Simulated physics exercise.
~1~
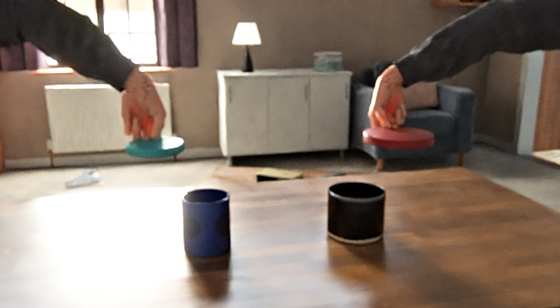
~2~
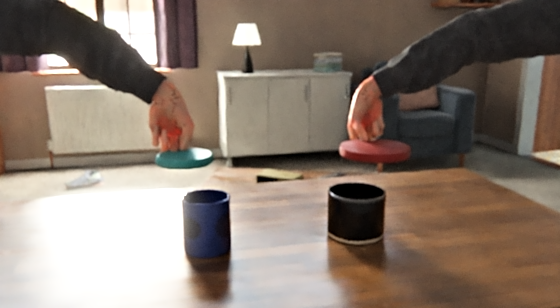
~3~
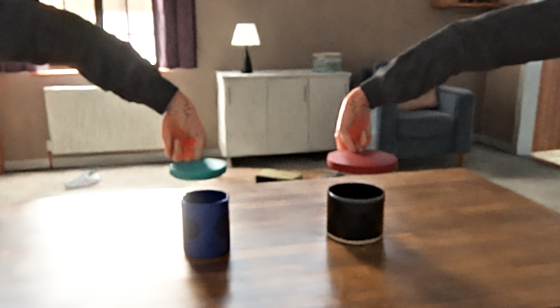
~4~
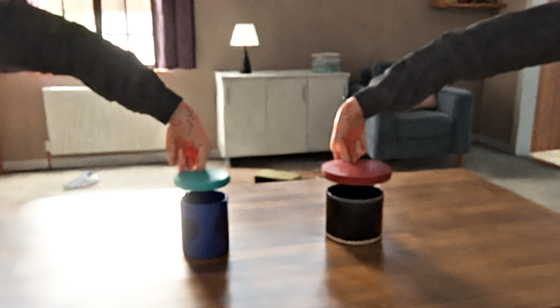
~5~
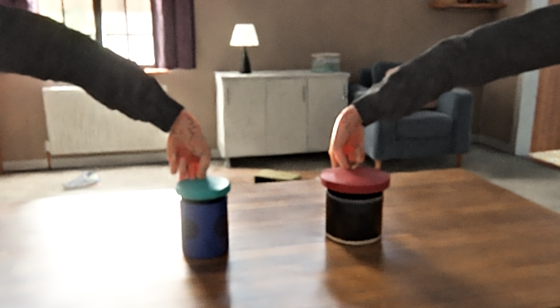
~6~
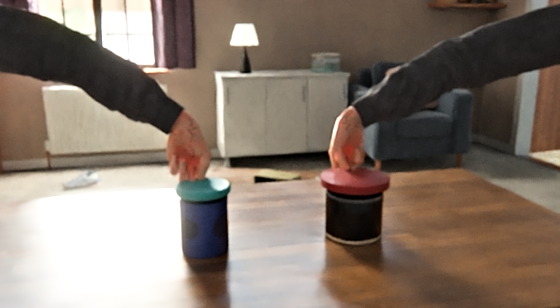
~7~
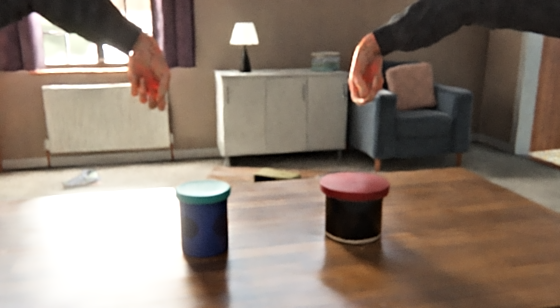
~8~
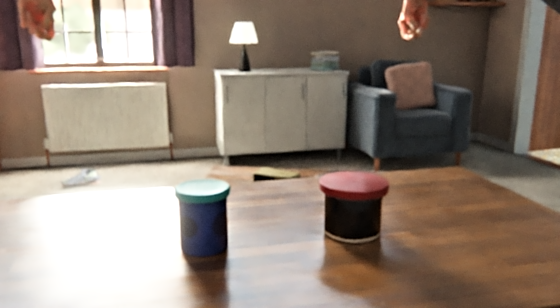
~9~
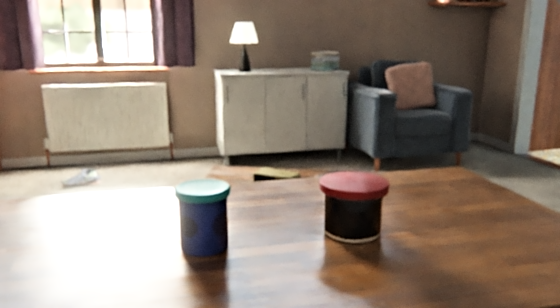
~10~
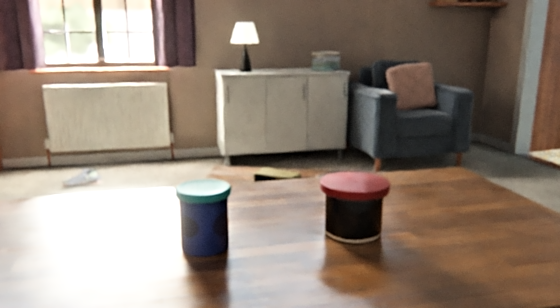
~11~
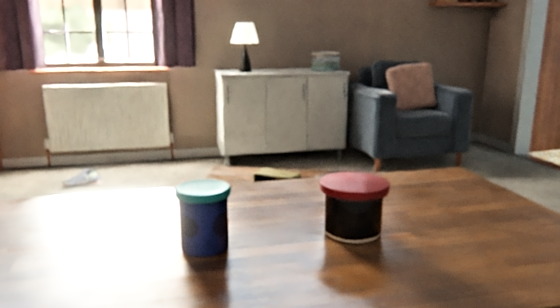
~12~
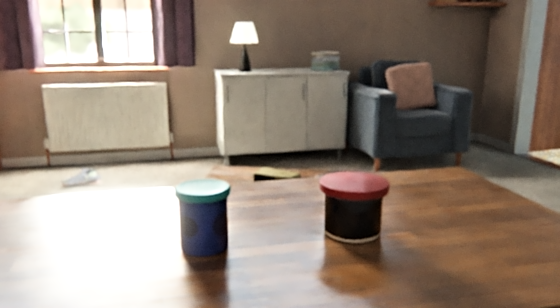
Two hands lowering a turquoise disc and a red disc onto dark cups, then withdrawing, leaving both resting on the rims.
